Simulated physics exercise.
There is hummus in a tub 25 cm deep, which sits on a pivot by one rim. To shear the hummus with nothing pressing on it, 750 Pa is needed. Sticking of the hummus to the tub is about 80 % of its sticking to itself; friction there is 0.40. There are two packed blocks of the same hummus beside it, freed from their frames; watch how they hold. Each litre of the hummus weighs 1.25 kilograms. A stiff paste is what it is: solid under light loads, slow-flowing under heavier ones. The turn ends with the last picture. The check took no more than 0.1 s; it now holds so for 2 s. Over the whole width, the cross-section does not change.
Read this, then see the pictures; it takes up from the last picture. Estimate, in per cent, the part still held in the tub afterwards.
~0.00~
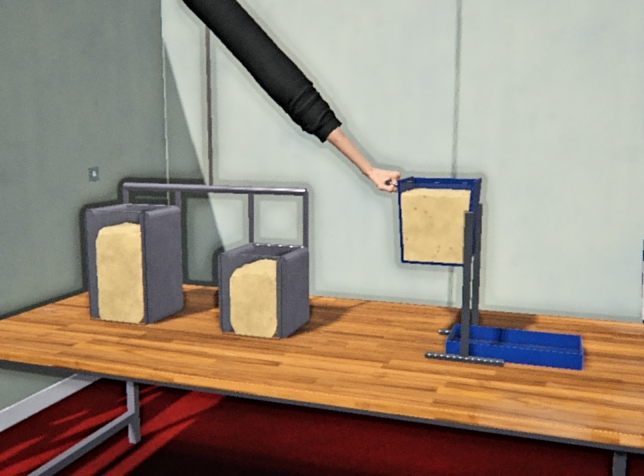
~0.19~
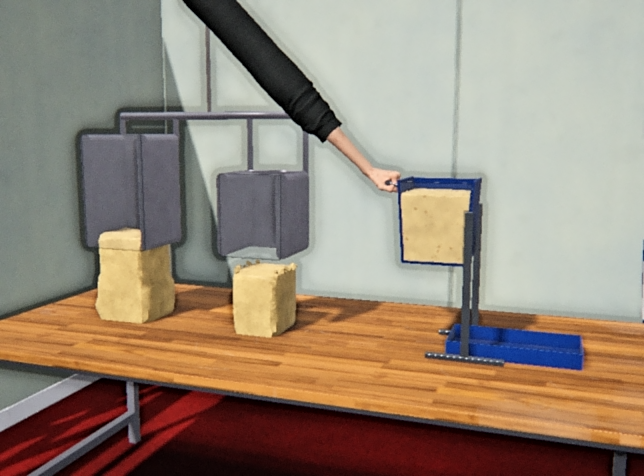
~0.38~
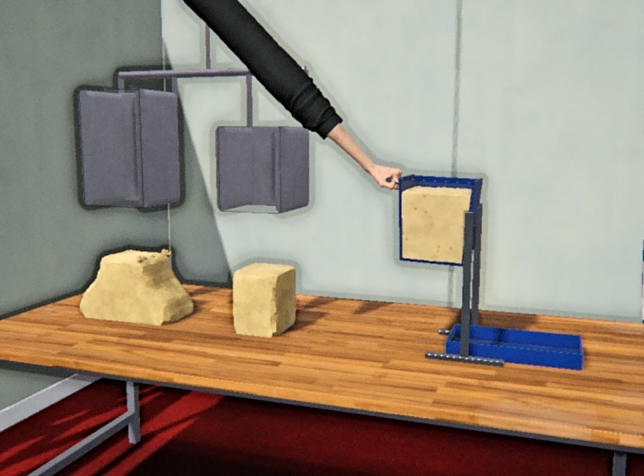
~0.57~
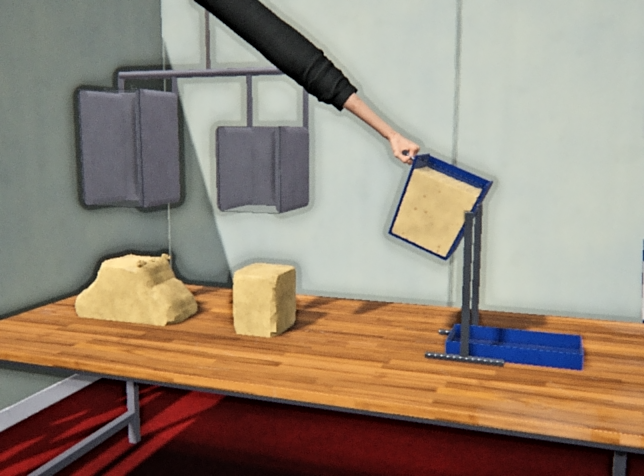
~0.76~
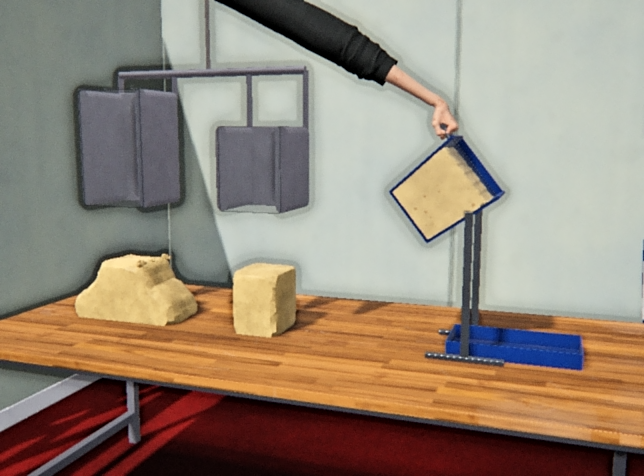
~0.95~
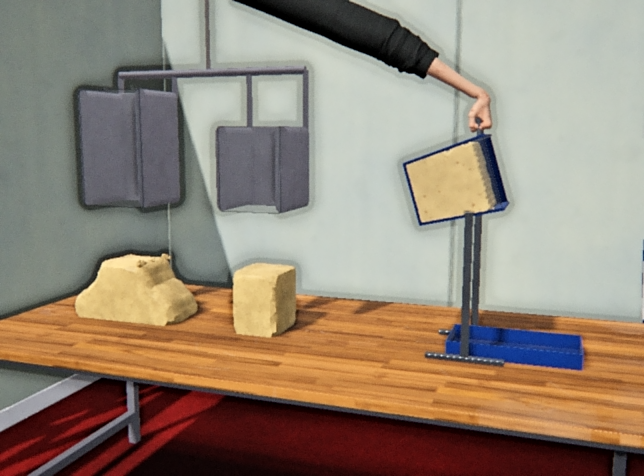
The part still in the tub is about 100 %.
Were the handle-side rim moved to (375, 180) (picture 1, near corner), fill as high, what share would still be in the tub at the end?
Then near 100 % stays in the tub.
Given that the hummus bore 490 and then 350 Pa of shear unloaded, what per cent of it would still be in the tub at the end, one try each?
First try roughly 100 per cent, second try roughly 100 per cent.
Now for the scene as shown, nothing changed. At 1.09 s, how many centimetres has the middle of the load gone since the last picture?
It has moved around 0 centimetres.
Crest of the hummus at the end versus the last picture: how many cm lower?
Roughly 0 cm.
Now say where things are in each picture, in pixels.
Handle-side rim at (400, 181), tilt 0 degrees; crest of the hummus at (453, 195); block heights 35 cm, 23 cm (left to right), in the first picture.
Handle-side rim at (400, 181), tilt 0 degrees; crest of the hummus at (453, 195); block heights 32 cm, 23 cm (left to right), in the second picture.
Handle-side rim at (402, 179), tilt 2 degrees; crest of the hummus at (410, 192); block heights 24 cm, 22 cm (left to right), in the third picture.
Handle-side rim at (418, 157), tilt 22 degrees; crest of the hummus at (415, 172); block heights 22 cm, 22 cm (left to right), in the fourth picture.
Handle-side rim at (454, 138), tilt 52 degrees; crest of the hummus at (442, 151); block heights 22 cm, 22 cm (left to right), in the fifth picture.
Handle-side rim at (484, 137), tilt 73 degrees; crest of the hummus at (467, 146); block heights 22 cm, 22 cm (left to right), in the sixth picture.
After 1.09 s, the tub is at 73 degrees and holds 100 %.
After 1.26 s, the tub is at 73 degrees and holds 100 %.
After 1.43 s, the tub is at 73 degrees and holds 100 %.
After 1.60 s, the tub is at 73 degrees and holds 100 %.
After 2.95 s, the tub is at 73 degrees and holds 100 %.
